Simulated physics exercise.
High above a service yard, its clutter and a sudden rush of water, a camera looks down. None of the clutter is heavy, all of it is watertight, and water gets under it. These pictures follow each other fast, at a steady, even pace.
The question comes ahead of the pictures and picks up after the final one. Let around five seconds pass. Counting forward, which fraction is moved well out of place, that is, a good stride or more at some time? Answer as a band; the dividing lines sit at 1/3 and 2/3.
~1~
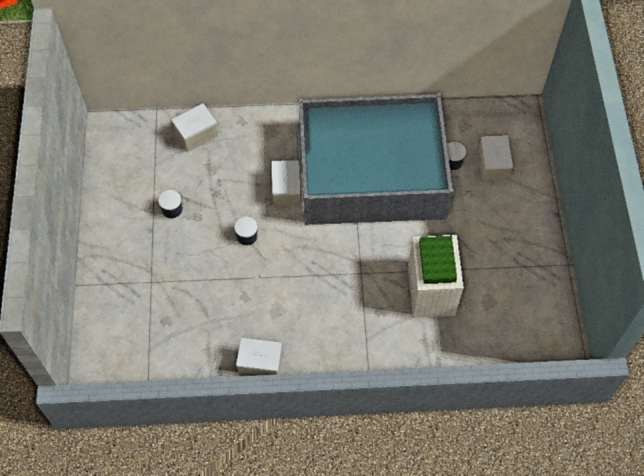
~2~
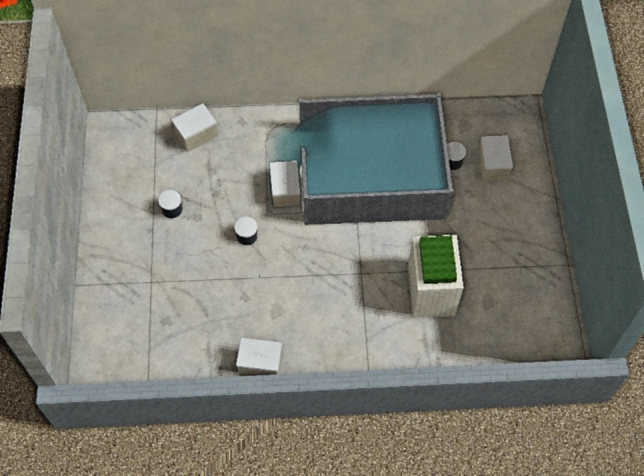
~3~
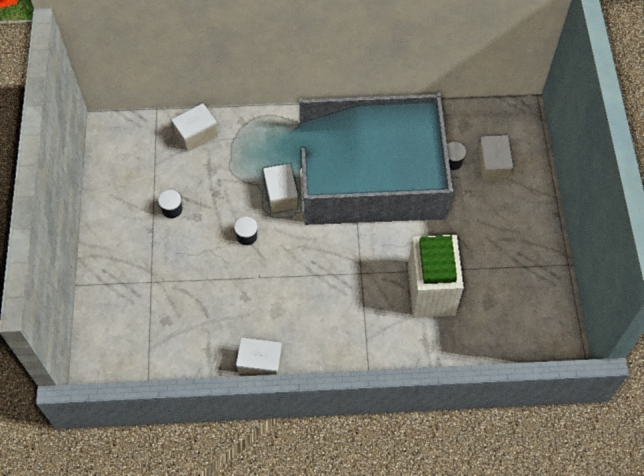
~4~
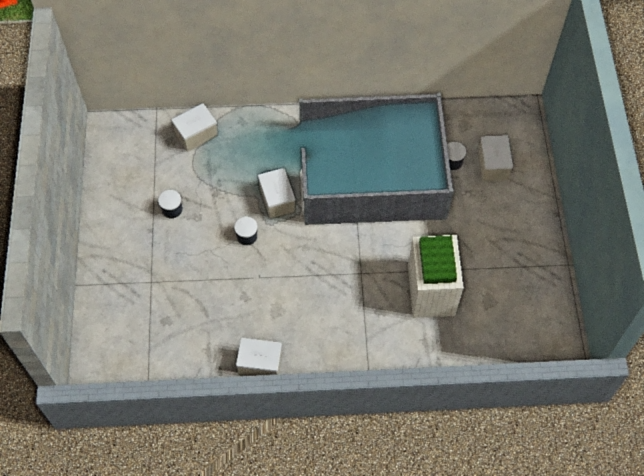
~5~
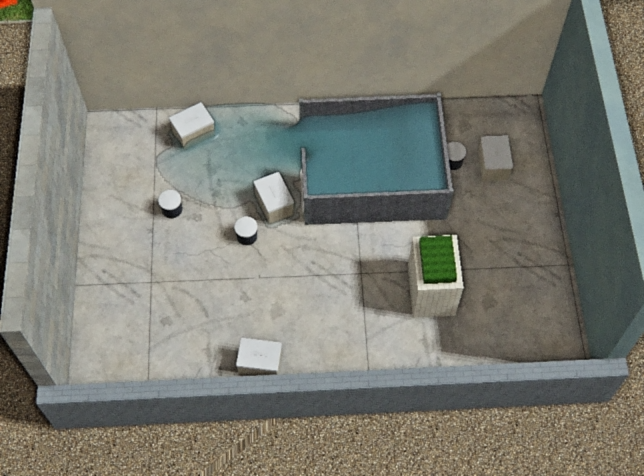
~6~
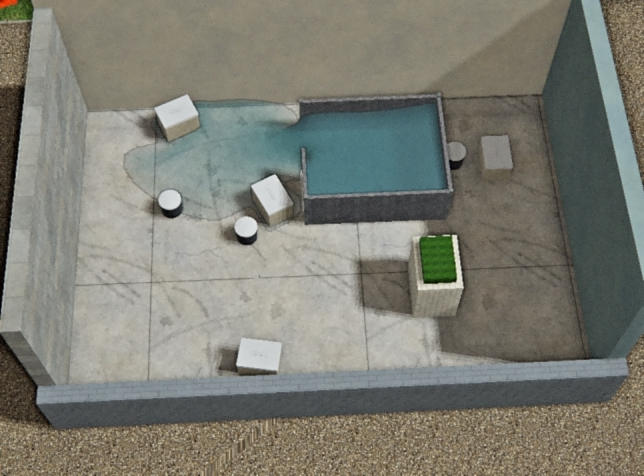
1/3 to 2/3.
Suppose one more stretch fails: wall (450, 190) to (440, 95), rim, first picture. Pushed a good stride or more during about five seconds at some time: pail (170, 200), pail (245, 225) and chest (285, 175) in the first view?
Each in turn, never travels that far, never travels that far, never travels that far.
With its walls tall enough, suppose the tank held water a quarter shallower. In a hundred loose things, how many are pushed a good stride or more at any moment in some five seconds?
About 30 in every hundred loose things.
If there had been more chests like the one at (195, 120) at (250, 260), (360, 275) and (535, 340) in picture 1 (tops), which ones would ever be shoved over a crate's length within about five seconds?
Listed in order: Hardly budges, hardly budges, then hardly budges.
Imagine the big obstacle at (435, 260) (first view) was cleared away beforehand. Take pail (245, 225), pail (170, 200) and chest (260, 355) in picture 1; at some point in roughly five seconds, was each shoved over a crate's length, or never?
Taking them one at a time: The first remained nearby, the second traveled far, the third traveled far.
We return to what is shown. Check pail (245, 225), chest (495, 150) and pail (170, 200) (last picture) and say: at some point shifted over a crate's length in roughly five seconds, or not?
Going through them in order: First kept nearby, second kept nearby, third got well clear.
A moment on, 1 of 7 are well off their spots; 0 afloat.
Next, 2 of 7 are well off their spots; 2 afloat.
Later, 2 of 7 are well off their spots; 2 afloat.
In the end, 3 of 7 are well off their spots, and 3 have been at some point; 2 afloat.
